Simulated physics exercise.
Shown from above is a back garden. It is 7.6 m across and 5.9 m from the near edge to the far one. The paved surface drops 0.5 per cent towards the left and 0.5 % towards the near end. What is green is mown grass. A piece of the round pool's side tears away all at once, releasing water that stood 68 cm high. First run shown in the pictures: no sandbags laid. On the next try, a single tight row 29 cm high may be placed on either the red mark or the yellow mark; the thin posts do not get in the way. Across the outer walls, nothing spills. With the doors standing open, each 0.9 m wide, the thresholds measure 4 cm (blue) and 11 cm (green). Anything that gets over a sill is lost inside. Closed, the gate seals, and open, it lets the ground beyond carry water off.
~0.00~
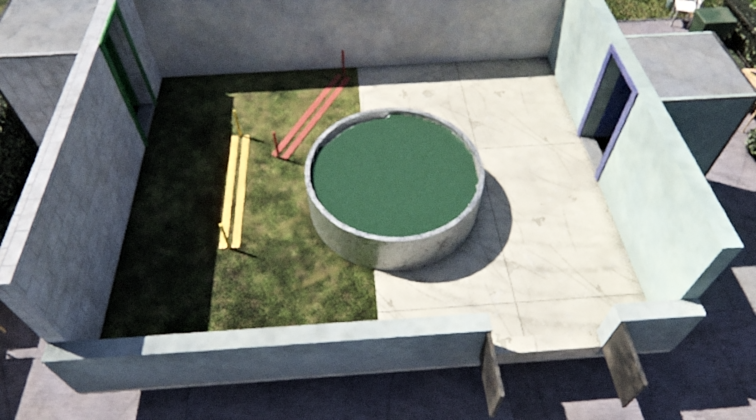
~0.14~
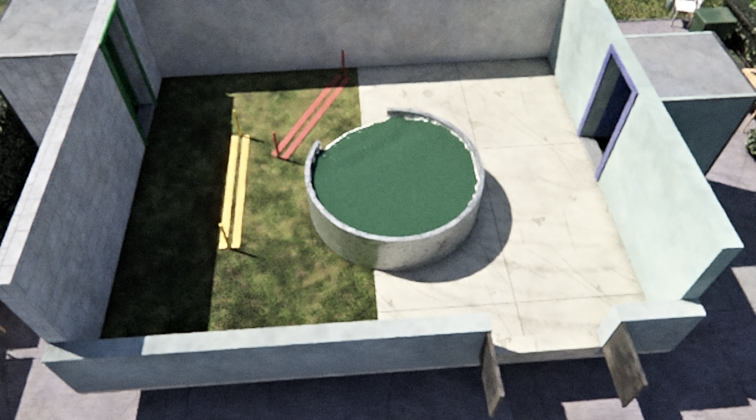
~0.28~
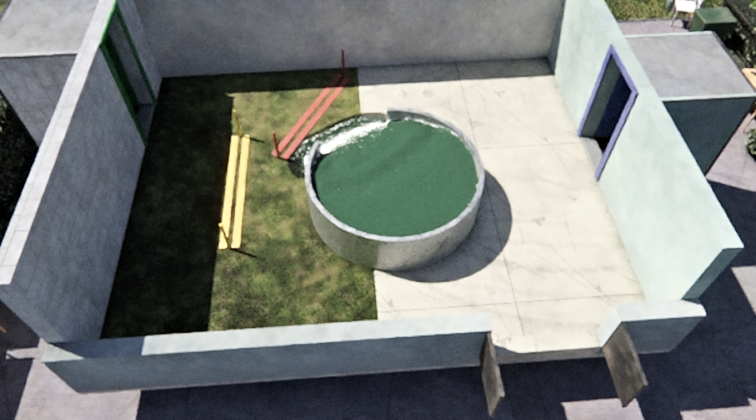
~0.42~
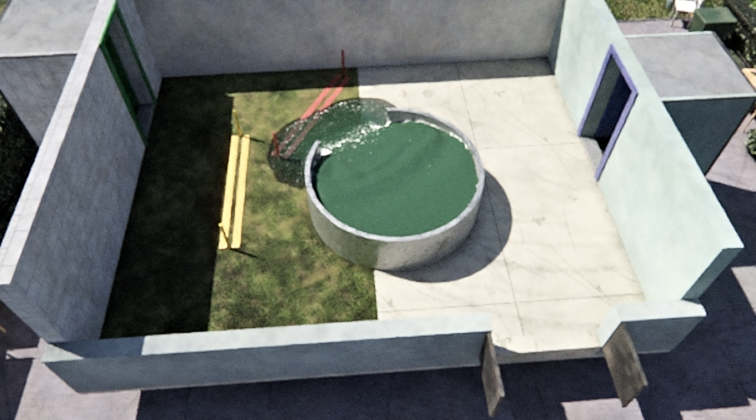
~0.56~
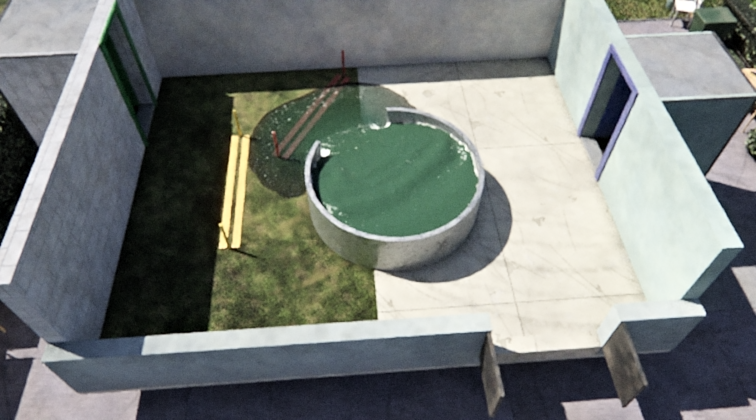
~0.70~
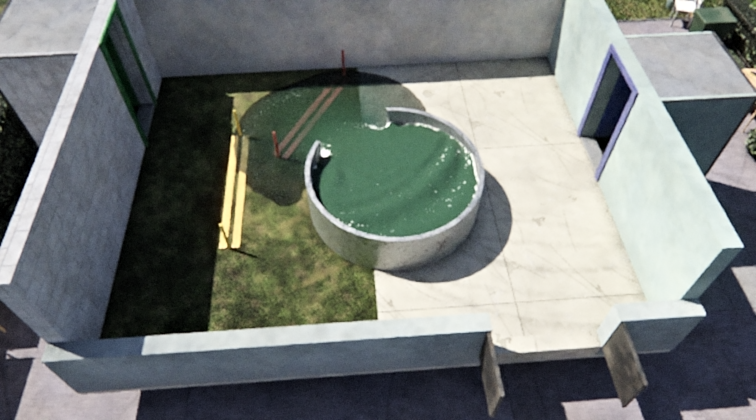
Water pours from a gap in the round pool's far side and spreads around the red bench.
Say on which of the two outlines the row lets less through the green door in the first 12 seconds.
Less gets through with the row on the red outline.
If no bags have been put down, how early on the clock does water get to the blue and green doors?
So it gets to blue at 4.0 s and to green at 2.2 s.
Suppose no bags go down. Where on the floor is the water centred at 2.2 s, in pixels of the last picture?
Centre estimate: Near (346, 156).
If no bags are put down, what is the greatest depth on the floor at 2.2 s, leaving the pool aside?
About 32 cm.
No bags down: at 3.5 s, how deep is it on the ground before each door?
Depth (cm) - blue: 0, green: 25.
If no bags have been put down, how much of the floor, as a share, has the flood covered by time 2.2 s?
It comes to about 30 percent wet.
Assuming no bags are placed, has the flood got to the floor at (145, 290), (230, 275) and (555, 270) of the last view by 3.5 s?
Bone dry, bone dry, bone dry.
After 1.4 s water covers 25 % of the floor and is deepest (32 cm) near (353, 144) in the run without bags; in at the green door, 0 L with no bags, 0 L with the row on red, 0 L on yellow.
After 2.2 s water covers 30 % of the floor and is deepest (32 cm) near (162, 81) in the run without bags; in at the green door, 0 L with no bags, 0 L with the row on red, 0 L on yellow.
After 3.5 s water covers 45 % of the floor and is deepest (30 cm) near (170, 87) in the run without bags; in at the green door, 45 L with no bags, 0 L with the row on red, 36 L on yellow.
After 7.0 s water covers 90 % of the floor and is deepest (16 cm) near (94, 366) in the run without bags; in at the green door, 136 L with no bags, 0 L with the row on red, 121 L on yellow.
After 12.0 s water covers 100 % of the floor and is deepest (12 cm) near (94, 366) in the run without bags; in at the green door, 143 L with no bags, 0 L with the row on red, 129 L on yellow.
